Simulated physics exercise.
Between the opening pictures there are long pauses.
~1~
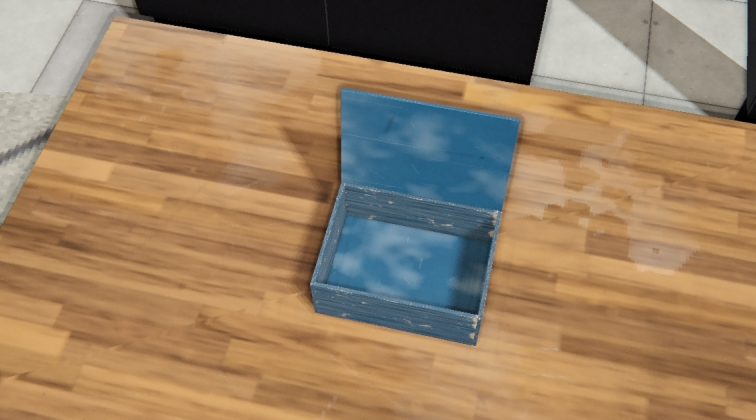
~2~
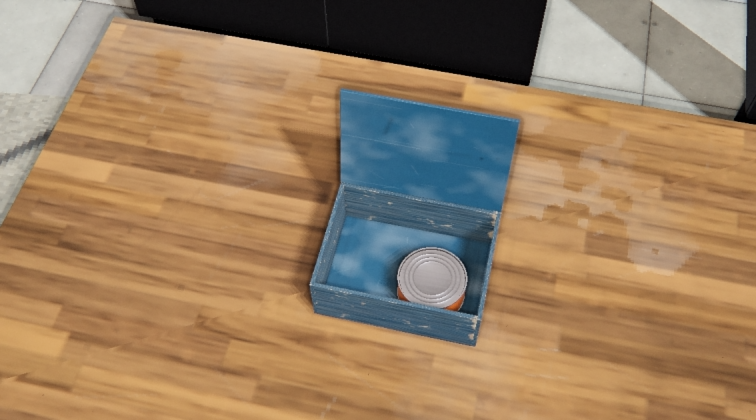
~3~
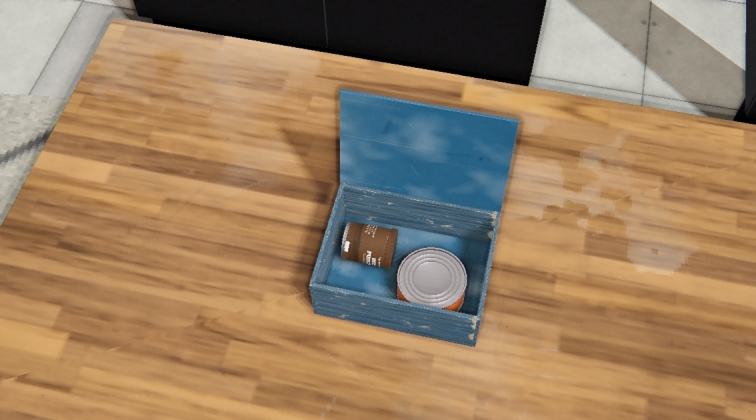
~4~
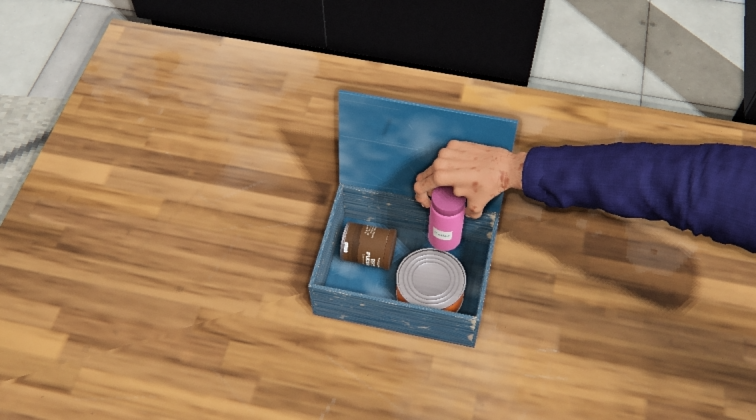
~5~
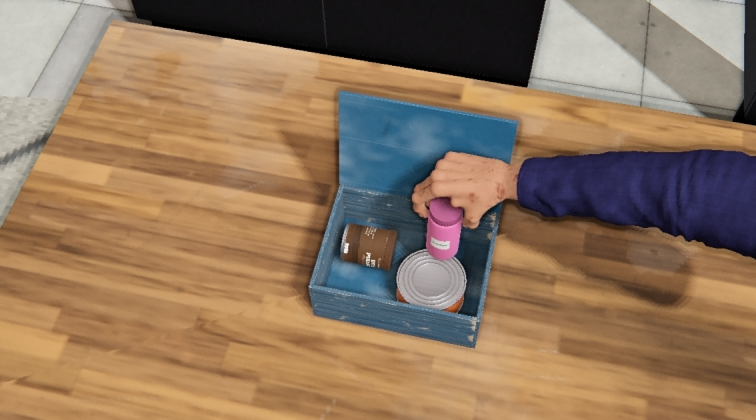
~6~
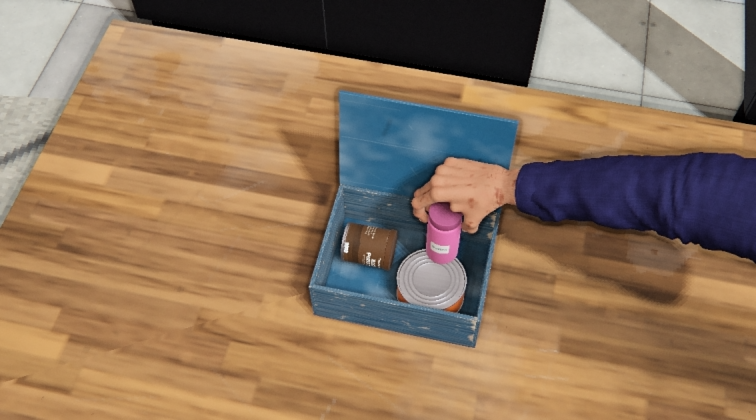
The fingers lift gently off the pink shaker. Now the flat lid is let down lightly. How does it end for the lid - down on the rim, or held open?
I expect the lid to stay up.
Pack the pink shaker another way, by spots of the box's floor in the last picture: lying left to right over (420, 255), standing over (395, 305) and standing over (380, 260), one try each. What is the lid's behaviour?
Try one: The lid comes all the way down; try two: It comes all the way down; try three: It remains open.
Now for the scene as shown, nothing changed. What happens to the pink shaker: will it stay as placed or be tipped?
By the end the pink shaker has leaned over.
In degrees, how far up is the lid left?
Some 16°.
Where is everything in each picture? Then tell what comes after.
In the first frame, the last thing is not in view yet.
In the second frame, the last thing is not in view yet; orange tub (432, 285).
In the third frame, the last thing is not in view yet; orange tub (431, 285).
The fourth frame shows on its way; pink shaker (447, 217); orange tub (431, 286).
The fifth frame shows on its way; pink shaker (444, 227); orange tub (431, 287).
The sixth frame shows put in, still held; pink shaker (444, 232); orange tub (431, 287).
Then, 1.50 s after the last picture, lid 76° above the rim; pink shaker tipped 10° from how it was near (446, 227).
Then, 2.20 s after the last picture, lid 38° above the rim; pink shaker tipped 32° from how it was near (440, 250).
At rest, lid 16° above the rim; tipped over in the box, pink shaker; the other 2 in place. Seen from the same camera at the end, pink shaker near (435, 275).
